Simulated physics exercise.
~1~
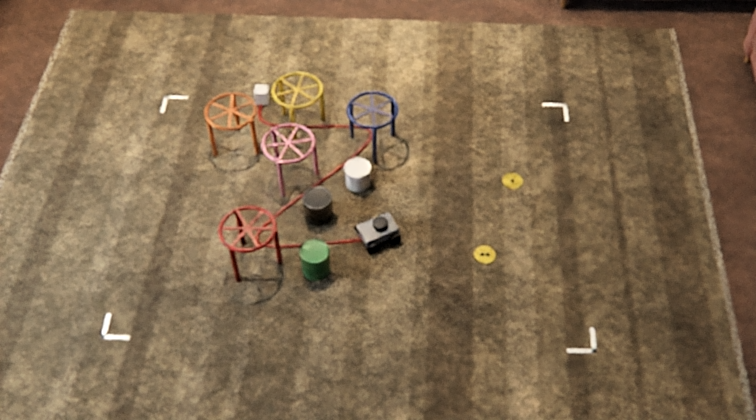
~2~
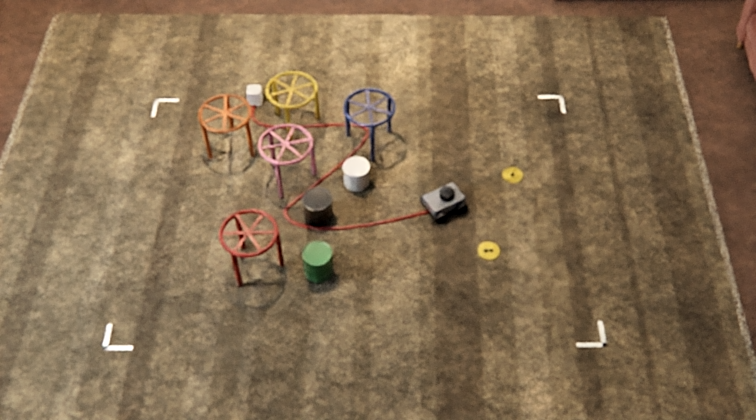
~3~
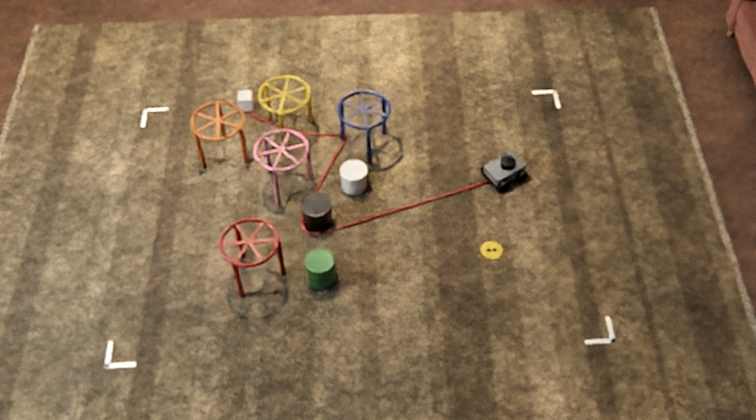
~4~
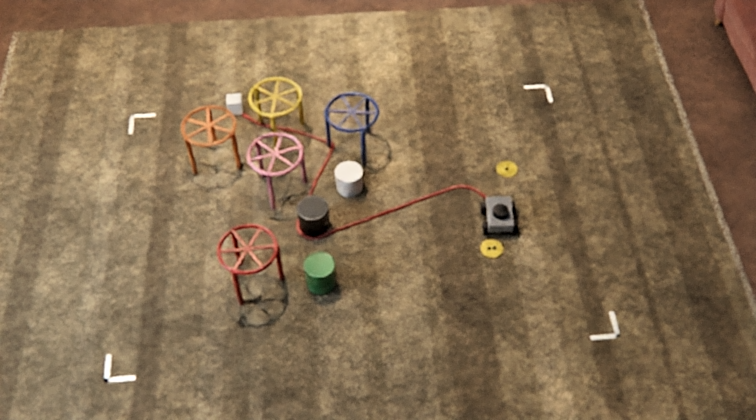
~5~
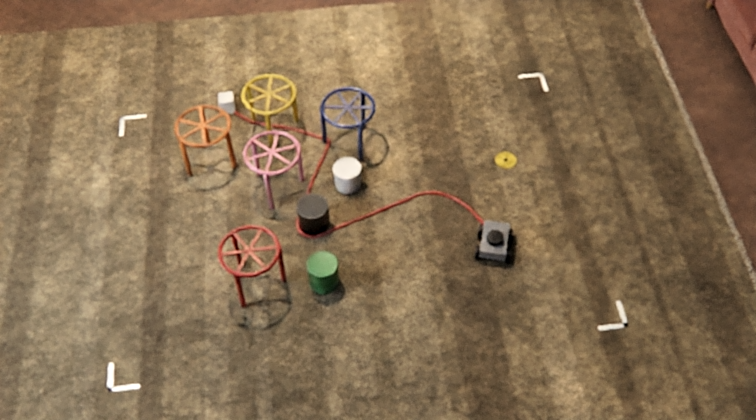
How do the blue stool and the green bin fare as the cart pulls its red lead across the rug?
Both stay where they were, with the blue stool still standing in its place and the green bin not shifted.
